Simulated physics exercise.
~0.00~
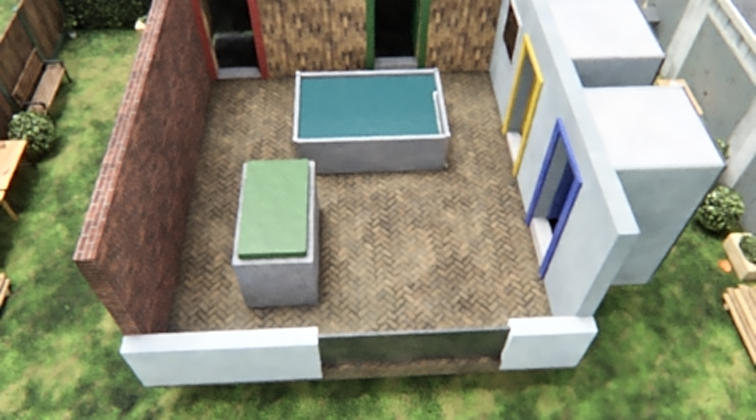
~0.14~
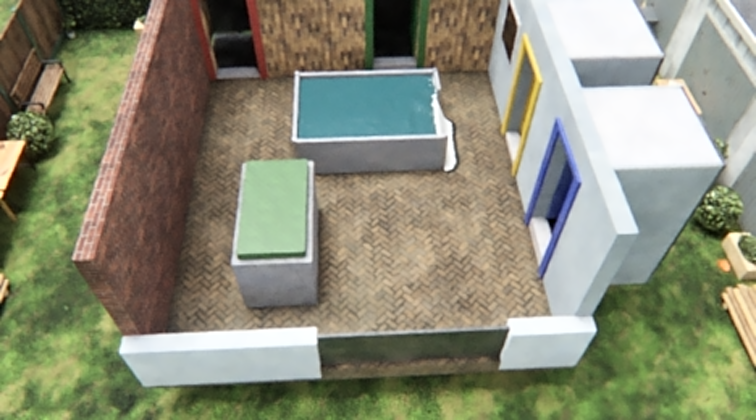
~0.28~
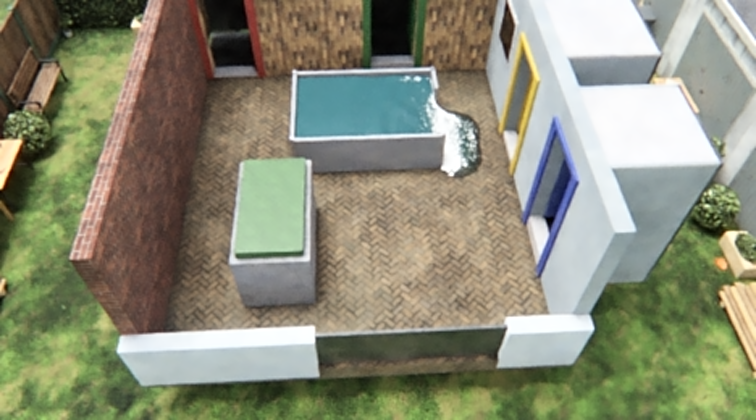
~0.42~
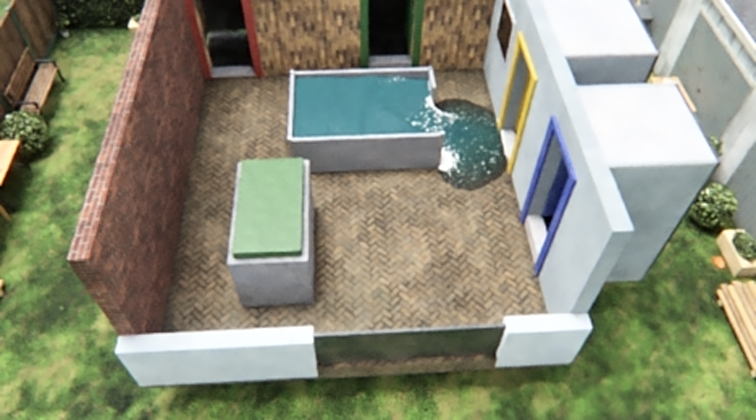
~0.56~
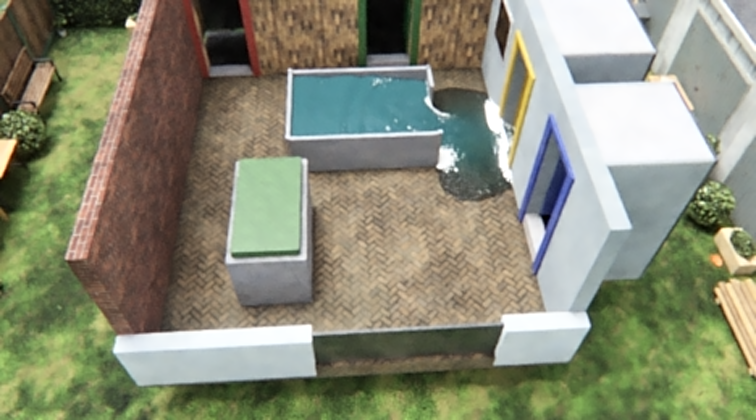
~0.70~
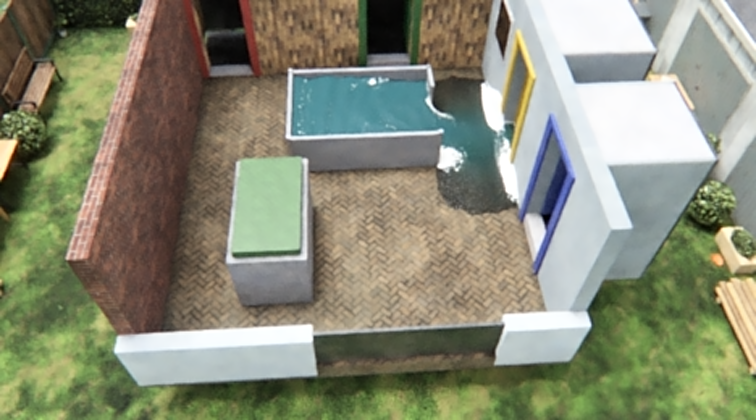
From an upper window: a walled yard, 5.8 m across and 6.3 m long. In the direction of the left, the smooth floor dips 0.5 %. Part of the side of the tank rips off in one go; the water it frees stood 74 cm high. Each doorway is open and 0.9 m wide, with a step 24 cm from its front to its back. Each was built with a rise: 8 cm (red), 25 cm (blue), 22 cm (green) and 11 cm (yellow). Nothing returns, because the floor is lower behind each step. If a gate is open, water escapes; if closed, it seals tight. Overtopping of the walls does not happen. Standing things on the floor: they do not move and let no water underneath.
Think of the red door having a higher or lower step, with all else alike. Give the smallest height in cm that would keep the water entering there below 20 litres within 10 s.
Roughly 13 cm.
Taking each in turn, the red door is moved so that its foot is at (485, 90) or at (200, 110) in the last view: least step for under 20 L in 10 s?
Minimums: About 16 cm and 13.0 cm.
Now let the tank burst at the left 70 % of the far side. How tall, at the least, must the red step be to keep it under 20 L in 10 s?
Estimate: Near 32 cm.
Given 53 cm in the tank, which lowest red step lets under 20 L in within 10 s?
Then around 8.5 centimetres.
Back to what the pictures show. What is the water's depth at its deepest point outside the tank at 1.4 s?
Max depth: About 44 cm.
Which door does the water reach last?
The red one comes last.
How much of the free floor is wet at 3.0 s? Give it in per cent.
Some 40 per cent is wet.
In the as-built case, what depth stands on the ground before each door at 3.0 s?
In cm: Red 0, blue 9, green 9, yellow 32.
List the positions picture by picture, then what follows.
The tank at (370, 107) is whole and still, 74 cm deep; the red door at (231, 37) is dry, in the first picture.
Water pours out at (438, 132) and has run 0.3 m, to (452, 126); about 9 cm deep outside, 74 cm at the back, in the second picture.
The front is at (476, 133), 0.8 m from the gap at (436, 133); 1.1 m2 of floor is wet, 74 cm left at the back, in the third picture.
Water pours out at (433, 134) and has run 1.3 m, to (506, 159); about 9 cm deep outside, 74 cm at the back, in the fourth picture.
The gap is at (431, 133), the front 1.5 m out at (516, 146); the back of the tank holds 74 cm, in the fifth picture.
Water pours out at (432, 132) and has run 1.6 m, to (517, 203); about 10 cm deep outside, 71 cm at the back; 4.1 m in a straight line remain to the red door at (223, 35), in the sixth picture.
After 1.4 s water covers 15 % of the floor, deepest (44 cm) near (505, 159); it has not reached the red door.
After 3.0 s water covers 40 % of the floor, deepest (32 cm) near (501, 145); it has not reached the red door.
After 10.0 s water covers 100 % of the floor, deepest (14 cm) near (177, 239); 9 cm at the red door, 64 litres in over its 8 cm step.
At the red door as built, the water arrived by 3.4 s and peaked near 13 cm at 4.8 s.
With a step of 11.5 cm, 31 litres would have come in within the 10 s; with 15.5 cm, 10 litres. So under 20 litres takes about 13 cm.
